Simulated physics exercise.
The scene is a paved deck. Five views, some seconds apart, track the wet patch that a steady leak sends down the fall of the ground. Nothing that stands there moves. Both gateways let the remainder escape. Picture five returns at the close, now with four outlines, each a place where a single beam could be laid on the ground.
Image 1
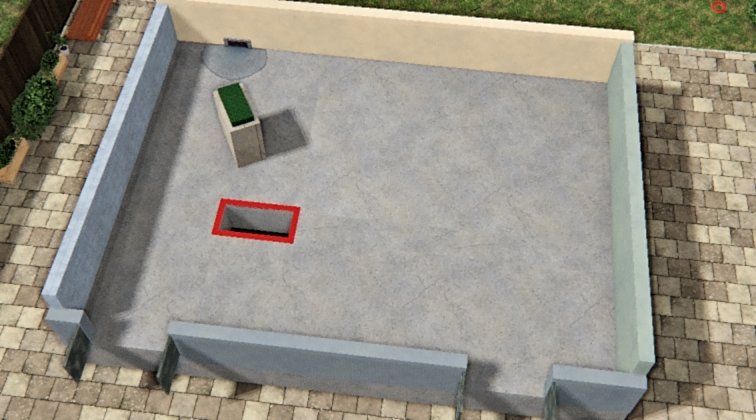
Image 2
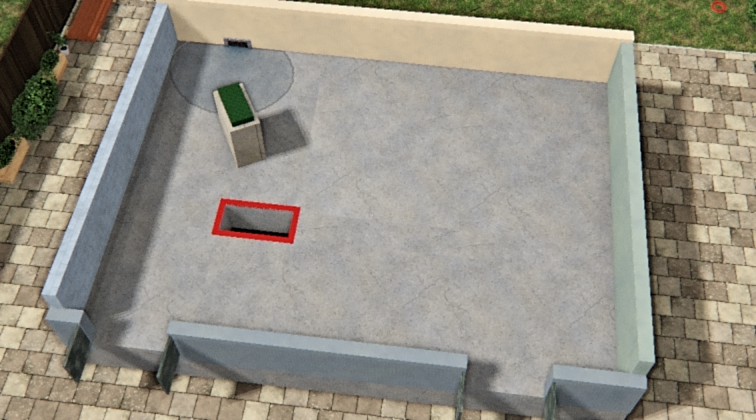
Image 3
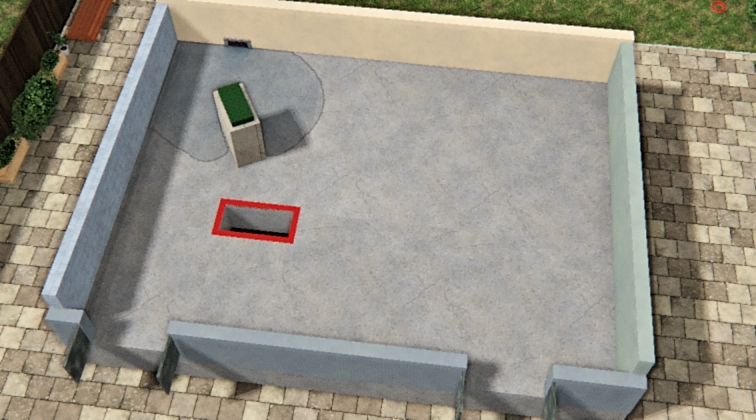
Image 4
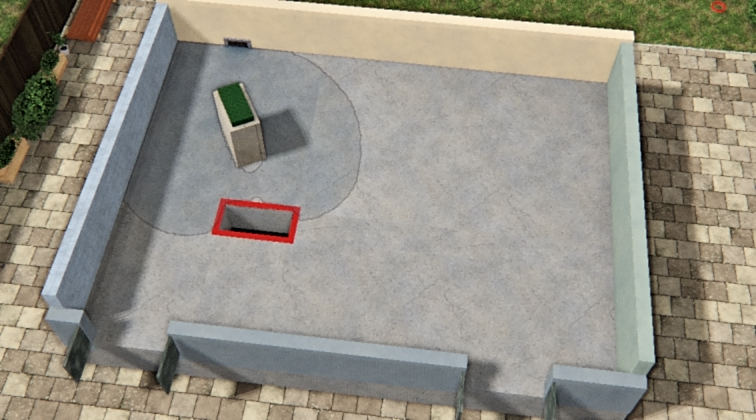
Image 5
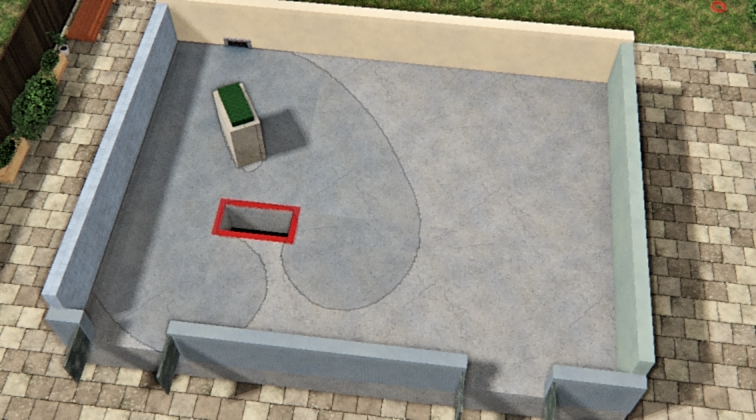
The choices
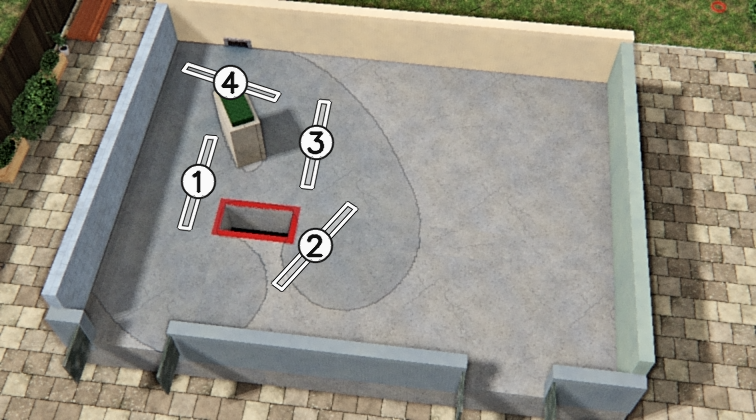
A thin sheet of water spread from a small opening in the back wall across a walled grey deck, slipping around a planter box, then reaching the red-edged drain and passing it on both sides.
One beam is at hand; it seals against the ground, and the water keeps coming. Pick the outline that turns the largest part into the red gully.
Use position 3.
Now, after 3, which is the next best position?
Position 2.
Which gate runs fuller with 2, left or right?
The right gate.
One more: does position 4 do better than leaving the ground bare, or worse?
It is worse.
In white, 1 from (184, 228) to (211, 137); 2 from (277, 286) to (351, 206); 3 from (307, 186) to (324, 101); 4 from (185, 67) to (276, 97).
If 1 is chosen, about 14 % of the stream goes into the red gully, about 83 % out by the gates.
If 2 is chosen, about 29 % of the stream goes into the red gully, about 67 % out by the gates.
If 3 is chosen, about 49 % of the stream goes into the red gully, about 46 % out by the gates.
If 4 is chosen, about 12 % of the stream goes into the red gully, about 85 % out by the gates.
